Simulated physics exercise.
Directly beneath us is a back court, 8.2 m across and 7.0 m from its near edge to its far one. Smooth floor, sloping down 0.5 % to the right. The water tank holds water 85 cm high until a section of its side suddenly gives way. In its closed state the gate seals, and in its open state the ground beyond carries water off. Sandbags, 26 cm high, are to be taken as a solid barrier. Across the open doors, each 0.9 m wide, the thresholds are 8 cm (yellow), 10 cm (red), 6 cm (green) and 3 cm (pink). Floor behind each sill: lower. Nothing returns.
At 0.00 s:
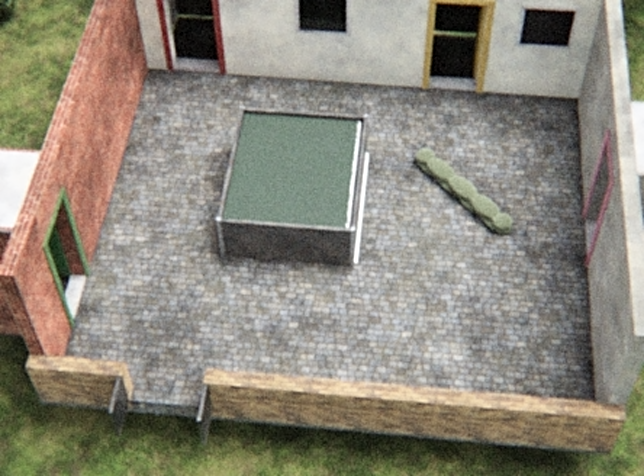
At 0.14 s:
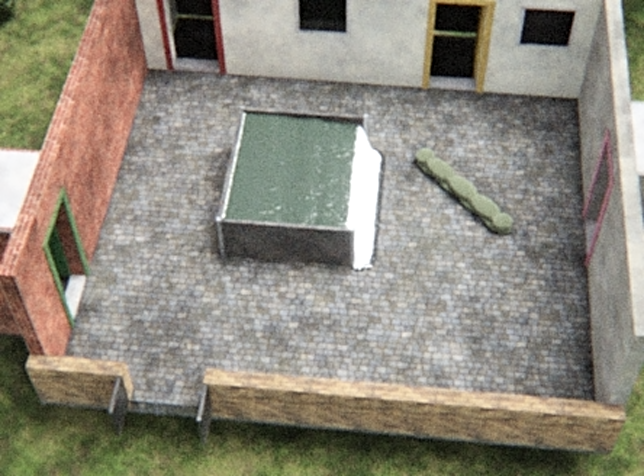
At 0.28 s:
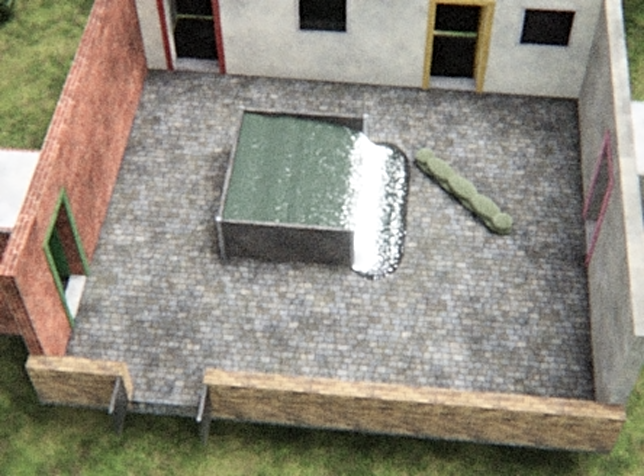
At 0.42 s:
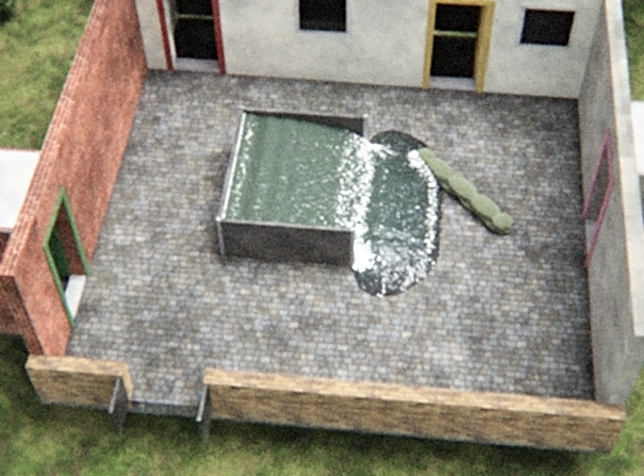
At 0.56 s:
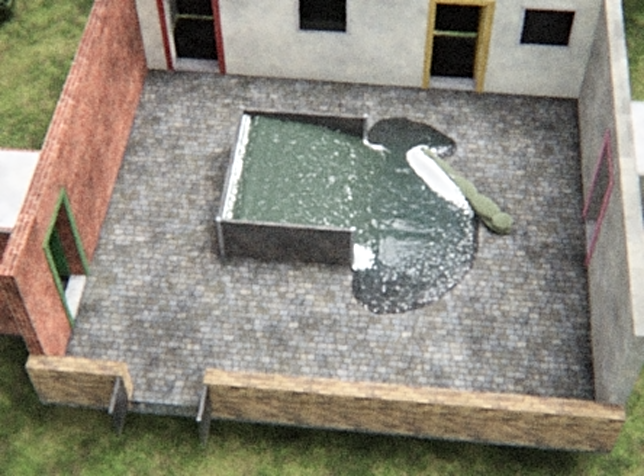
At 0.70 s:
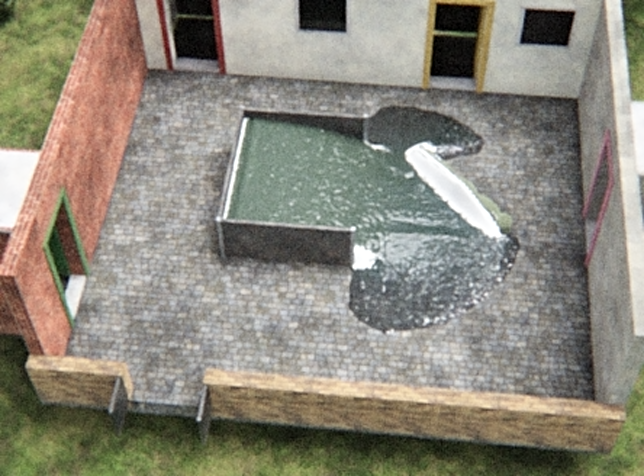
Water in a raised, open-topped tank sits still in a walled stone courtyard, then bursts out through the tank's right side in a white, foaming sheet. It spreads rightward across the paving, reaches the slanting green hedge, and fans out around it, foaming along its near side.
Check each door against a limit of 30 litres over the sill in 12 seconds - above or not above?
At the end, the yellow door will let too much through, the red door will not let too much through, the green door will let too much through, the pink door will let too much through.
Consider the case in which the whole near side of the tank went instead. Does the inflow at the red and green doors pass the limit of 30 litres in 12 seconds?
With respect to that limit, red ends up inside it, green ends up outside it.
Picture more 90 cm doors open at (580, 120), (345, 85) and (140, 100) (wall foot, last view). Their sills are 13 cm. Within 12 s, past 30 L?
The first one exceeds it, the second one doesn't reach it, and the third one doesn't reach it.
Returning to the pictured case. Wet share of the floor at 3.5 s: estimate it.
50 %.
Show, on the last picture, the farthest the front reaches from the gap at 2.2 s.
Point: Roughly (592, 428).
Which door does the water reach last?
The red door.
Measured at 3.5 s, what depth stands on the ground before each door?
Depths: Yellow door 14 cm, red door 0 cm, green door 0 cm, pink door 13 cm.
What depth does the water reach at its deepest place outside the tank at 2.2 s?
Max around 71 cm.
After 1.4 s water covers 35 % of the floor and is deepest (49 cm) near (424, 177); yellow door 11 cm at the sill, 0 L in, red door not reached, green door not reached, pink door 6 cm at the sill, 11 L in.
After 2.2 s water covers 45 % of the floor and is deepest (71 cm) near (592, 428); yellow door 13 cm at the sill, 46 L in, red door not reached, green door not reached, pink door 21 cm at the sill, 91 L in.
After 3.5 s water covers 50 % of the floor and is deepest (42 cm) near (567, 415); yellow door 14 cm at the sill, 103 L in, red door not reached, green door not reached, pink door 13 cm at the sill, 212 L in.
After 7.0 s water covers 85 % of the floor and is deepest (16 cm) near (565, 129); yellow door 9 cm at the sill, 129 L in, red door 1 cm at the sill, 0 L in, green door 14 cm at the sill, 63 L in, pink door 11 cm at the sill, 295 L in.
After 12.0 s water covers 100 % of the floor and is deepest (13 cm) near (219, 90); yellow door 7 cm at the sill, 138 L in, red door 12 cm at the sill, 4 L in, green door 7 cm at the sill, 124 L in, pink door 9 cm at the sill, 389 L in.
